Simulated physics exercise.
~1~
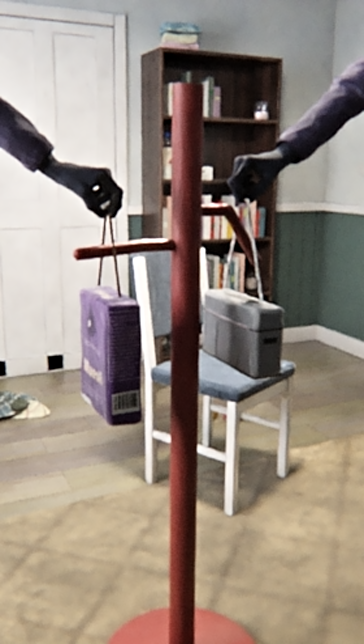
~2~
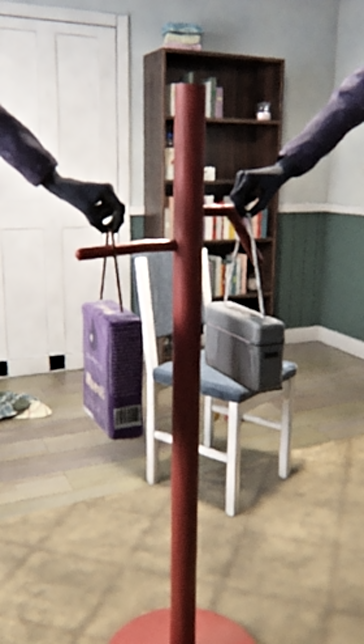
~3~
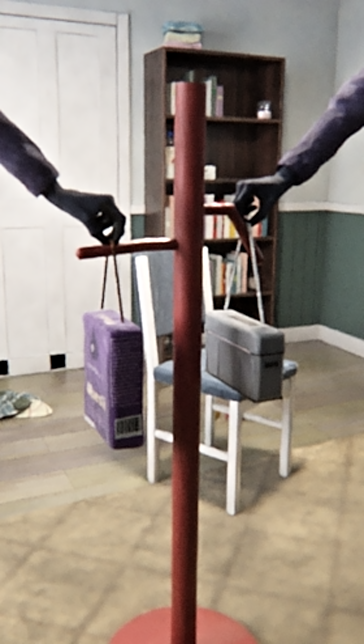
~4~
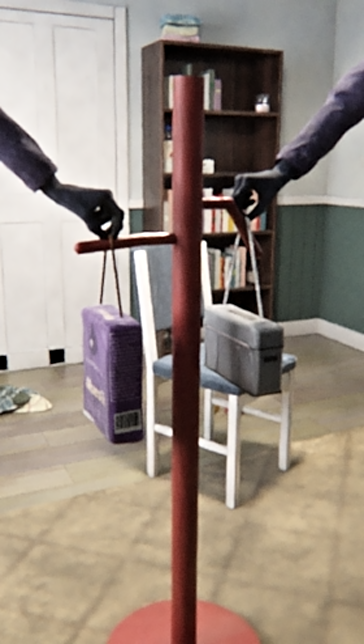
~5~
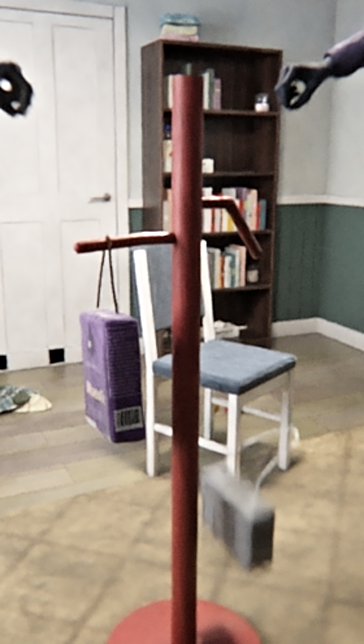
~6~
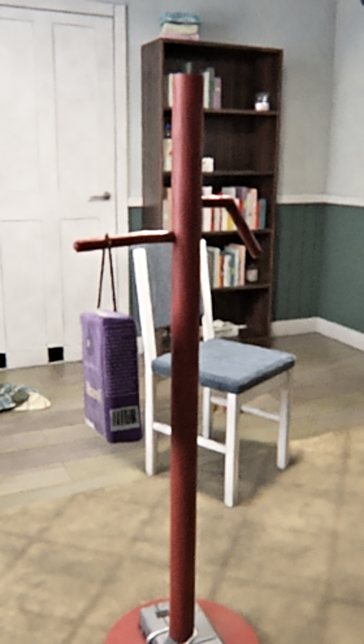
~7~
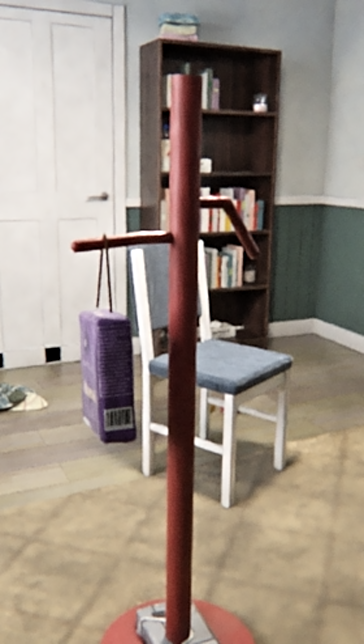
In a room with a bookcase and a chair, two dark hands lower a purple bag and a grey case by their loops onto a red coat stand's pegs, then let go and withdraw; the bag stays hanging on the left, while the case drops and ends on its side at the stand's base.
